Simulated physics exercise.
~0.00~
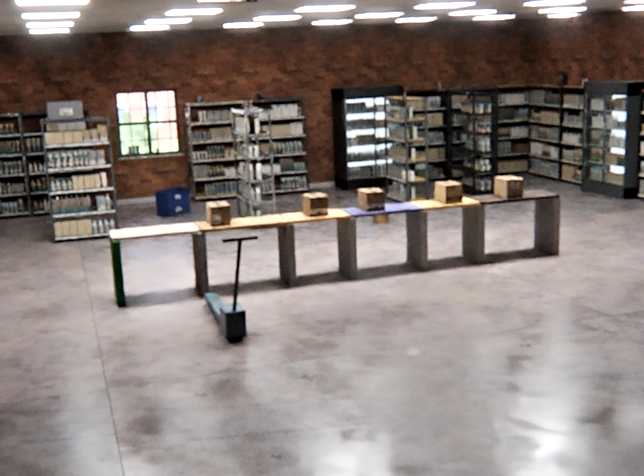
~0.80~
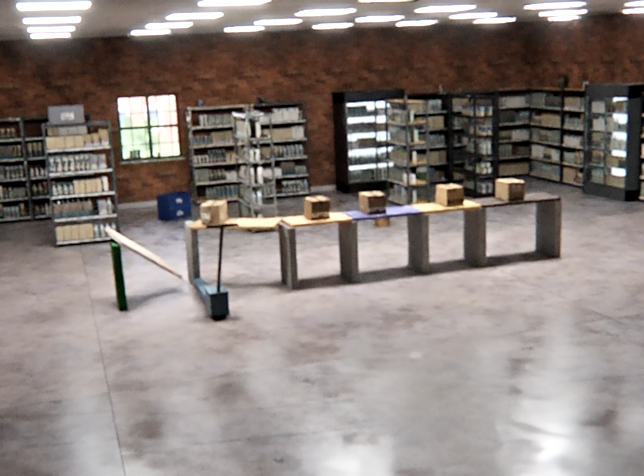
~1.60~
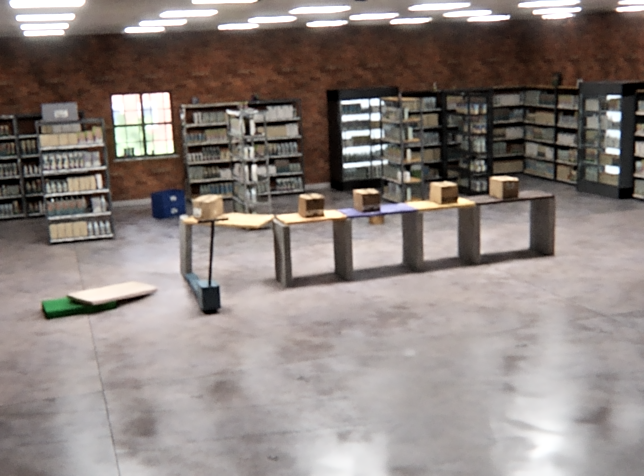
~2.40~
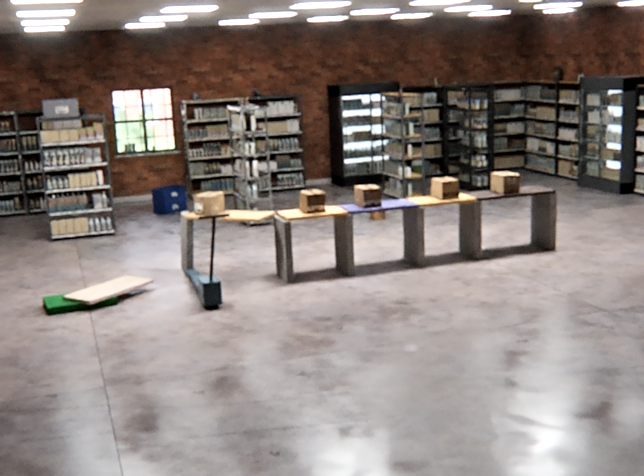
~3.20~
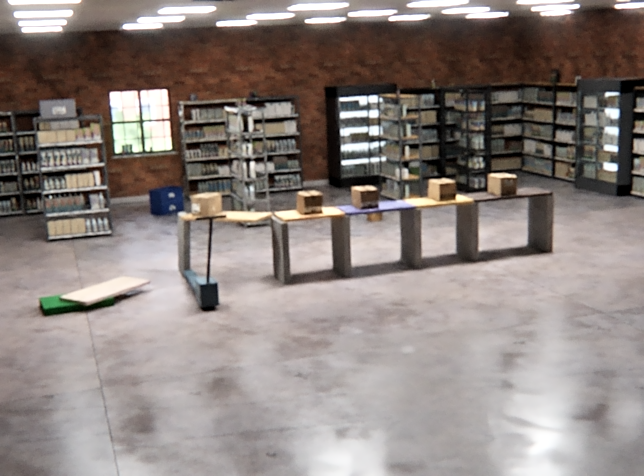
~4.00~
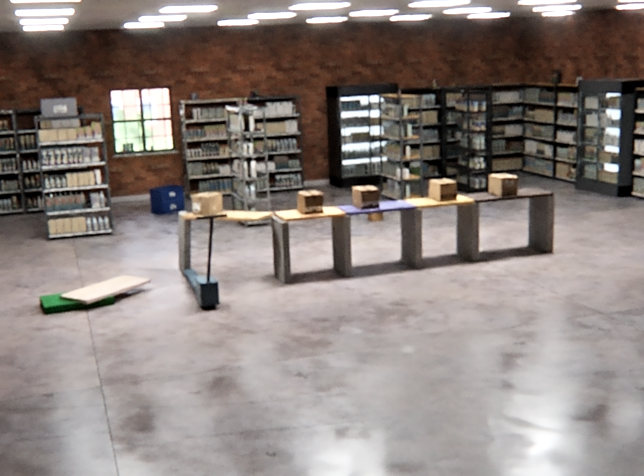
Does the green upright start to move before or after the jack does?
It starts after the jack. The jack has already shifted left while the green upright is still standing in its place, and only then does the upright go over.
